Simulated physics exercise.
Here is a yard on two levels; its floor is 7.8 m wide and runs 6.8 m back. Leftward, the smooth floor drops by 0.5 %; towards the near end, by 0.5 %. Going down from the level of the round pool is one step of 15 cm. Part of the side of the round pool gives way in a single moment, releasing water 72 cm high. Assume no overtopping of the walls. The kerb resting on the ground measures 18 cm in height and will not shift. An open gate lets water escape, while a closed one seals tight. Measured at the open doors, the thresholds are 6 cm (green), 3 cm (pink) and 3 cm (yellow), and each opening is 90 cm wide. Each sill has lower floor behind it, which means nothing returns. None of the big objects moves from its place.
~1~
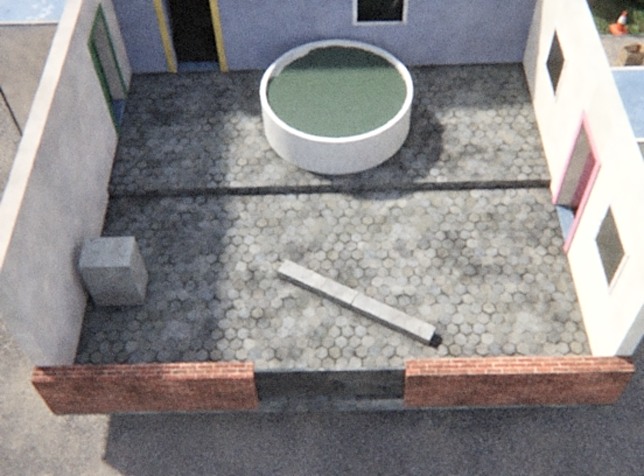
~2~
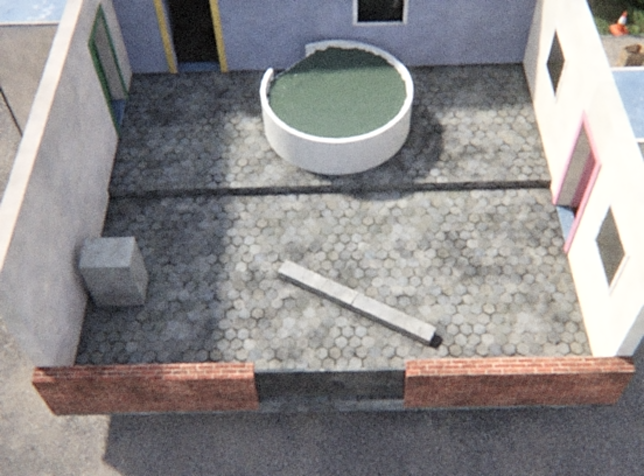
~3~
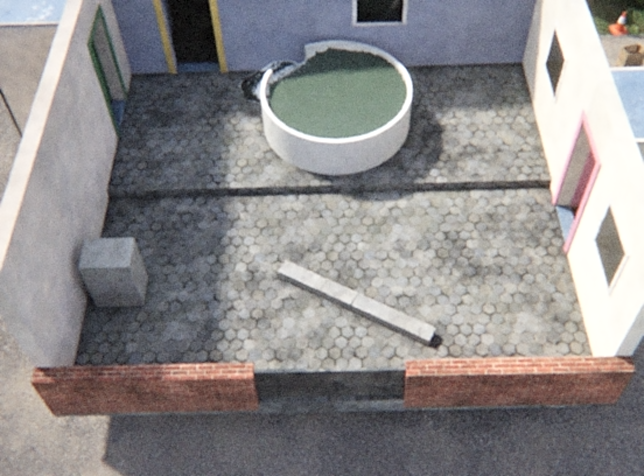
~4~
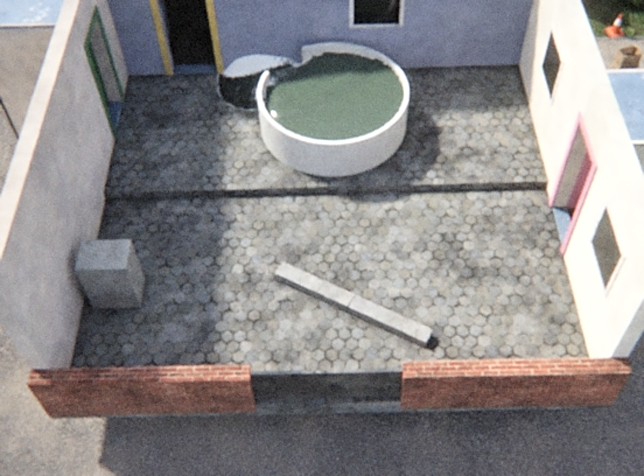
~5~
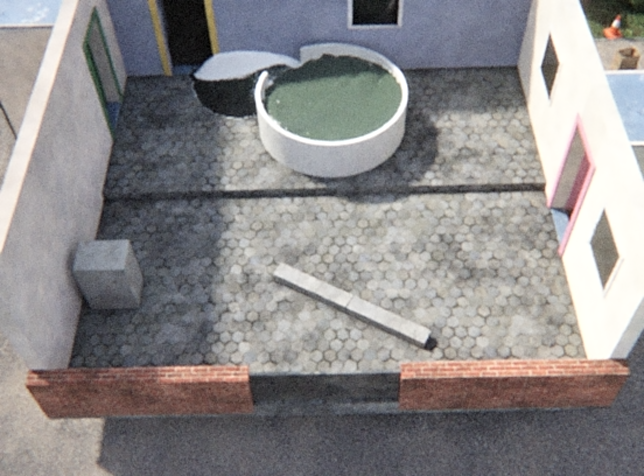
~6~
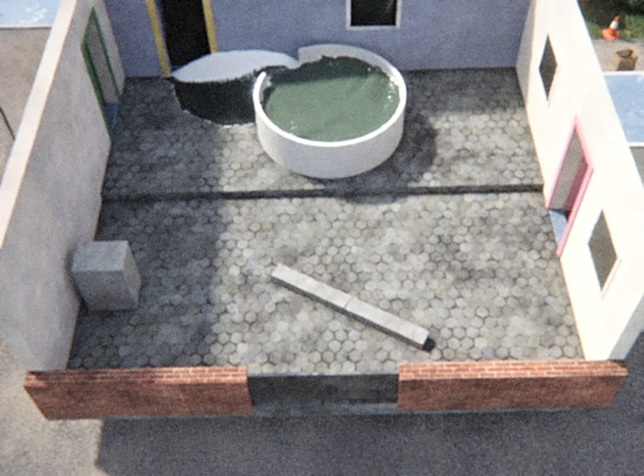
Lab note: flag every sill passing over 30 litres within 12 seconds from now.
My prediction: Green door: Floods; pink door: Holds; yellow door: Floods.
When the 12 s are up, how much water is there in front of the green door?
Some 11.0 centimetres of depth.
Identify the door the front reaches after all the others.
That would be the pink one.
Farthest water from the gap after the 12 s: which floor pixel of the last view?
That would be close to (580, 384).
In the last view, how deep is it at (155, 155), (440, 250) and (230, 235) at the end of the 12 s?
In that order: 5, 5 and 4 cm.
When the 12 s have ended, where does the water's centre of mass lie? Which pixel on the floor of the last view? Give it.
Centre: Approx. (301, 216) px.
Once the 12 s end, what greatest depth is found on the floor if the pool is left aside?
About 13 cm at most.
A moment later water covers 10 % of the floor and is deepest (56 cm) near (280, 79); green door 16 cm at the sill, 7 L in, pink door not reached, yellow door 13 cm at the sill, 30 L in.
Soon after water covers 20 % of the floor and is deepest (46 cm) near (280, 79); green door 27 cm at the sill, 121 L in, pink door not reached, yellow door 12 cm at the sill, 63 L in.
Next water covers 30 % of the floor and is deepest (36 cm) near (280, 79); green door 24 cm at the sill, 300 L in, pink door not reached, yellow door 10 cm at the sill, 101 L in.
Later on water covers 65 % of the floor and is deepest (22 cm) near (270, 79); green door 17 cm at the sill, 583 L in, pink door 1 cm at the sill, 0 L in, yellow door 7 cm at the sill, 154 L in.
At the end water covers 85 % of the floor and is deepest (13 cm) near (280, 79); green door 11 cm at the sill, 723 L in, pink door 4 cm at the sill, 1 L in, yellow door 5 cm at the sill, 177 L in.
